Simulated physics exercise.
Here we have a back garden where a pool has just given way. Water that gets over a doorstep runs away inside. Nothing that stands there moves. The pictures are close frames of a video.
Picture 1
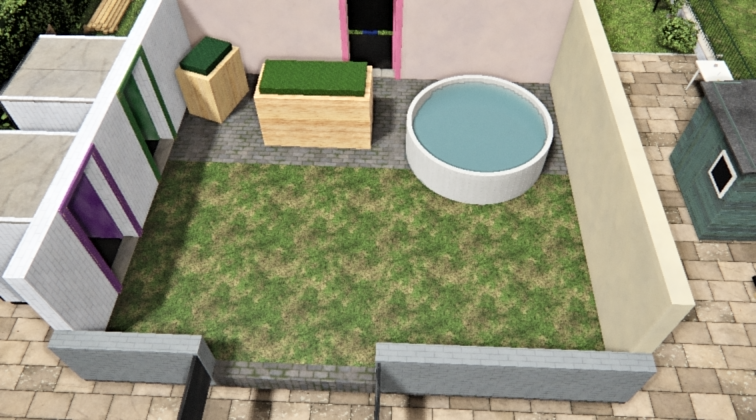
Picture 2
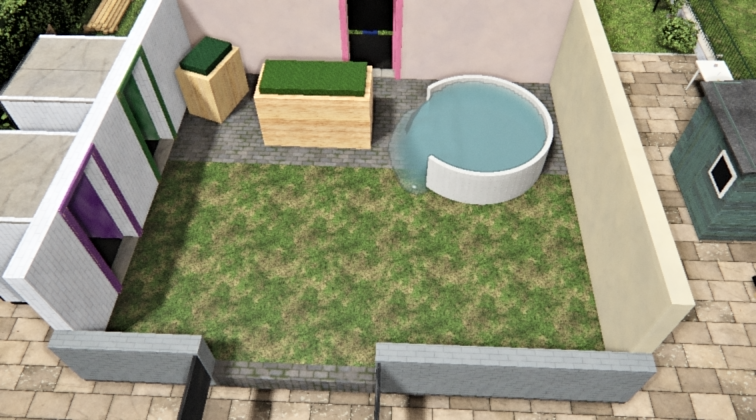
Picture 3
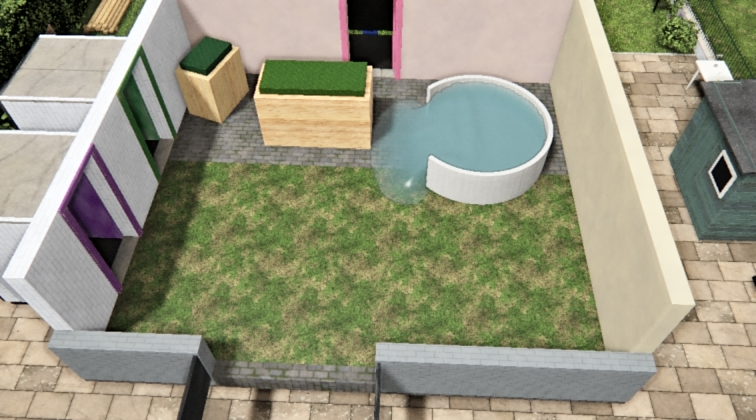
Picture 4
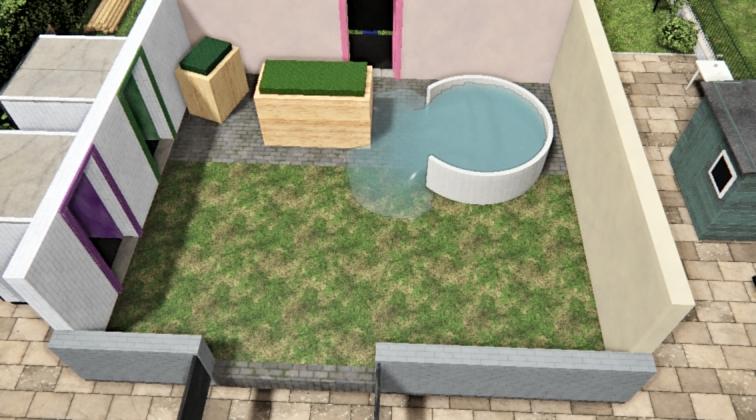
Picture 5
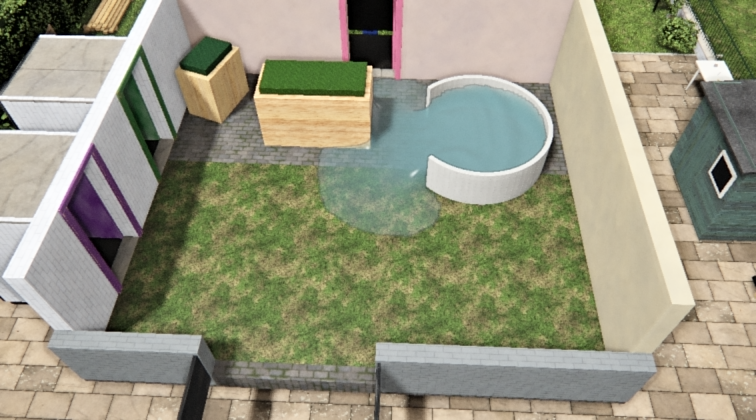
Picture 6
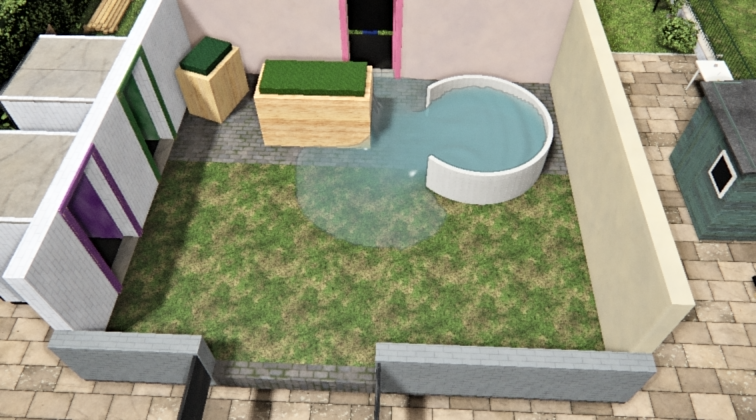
Walled back garden with a round white pool opening on its left side, water pouring out and spreading across paving and grass.
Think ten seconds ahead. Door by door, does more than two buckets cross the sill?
The purple door takes more than that; the green door takes more than that; the pink door takes more than that.
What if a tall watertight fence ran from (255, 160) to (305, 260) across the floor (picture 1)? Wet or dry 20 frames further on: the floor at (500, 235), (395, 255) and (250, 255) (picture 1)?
As listed: Not flooded, awash, clear.
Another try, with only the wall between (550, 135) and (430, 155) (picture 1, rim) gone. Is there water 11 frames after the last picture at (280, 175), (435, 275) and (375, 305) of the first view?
As listed: Not flooded, under water, awash.
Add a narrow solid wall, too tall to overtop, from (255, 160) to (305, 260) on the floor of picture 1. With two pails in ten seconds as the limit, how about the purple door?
One by one: The purple door keeps below it.
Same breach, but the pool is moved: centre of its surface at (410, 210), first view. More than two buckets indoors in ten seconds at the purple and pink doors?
My reading: The purple door passes that mark, the pink door holds.
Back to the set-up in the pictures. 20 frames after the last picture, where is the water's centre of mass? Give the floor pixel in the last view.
Near (364, 173).
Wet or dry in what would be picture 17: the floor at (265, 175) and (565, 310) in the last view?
One after the other: Awash, dry.
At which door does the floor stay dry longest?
The purple one.
A moment on, water covers 30 % of the floor; the purple door not reached, the green door not reached, the pink door over two buckets in.
Next, water covers 45 % of the floor; the purple door not reached, the green door wet at the sill, nothing in, the pink door far over two buckets in.
Then, water covers 75 % of the floor; the purple door under two buckets in, the green door over two buckets in, the pink door far over two buckets in.
Later, water covers 90 % of the floor; the purple door over two buckets in, the green door over two buckets in, the pink door far over two buckets in.
In the end, water covers 100 % of the floor; the purple door over two buckets in, the green door over two buckets in, the pink door far over two buckets in.
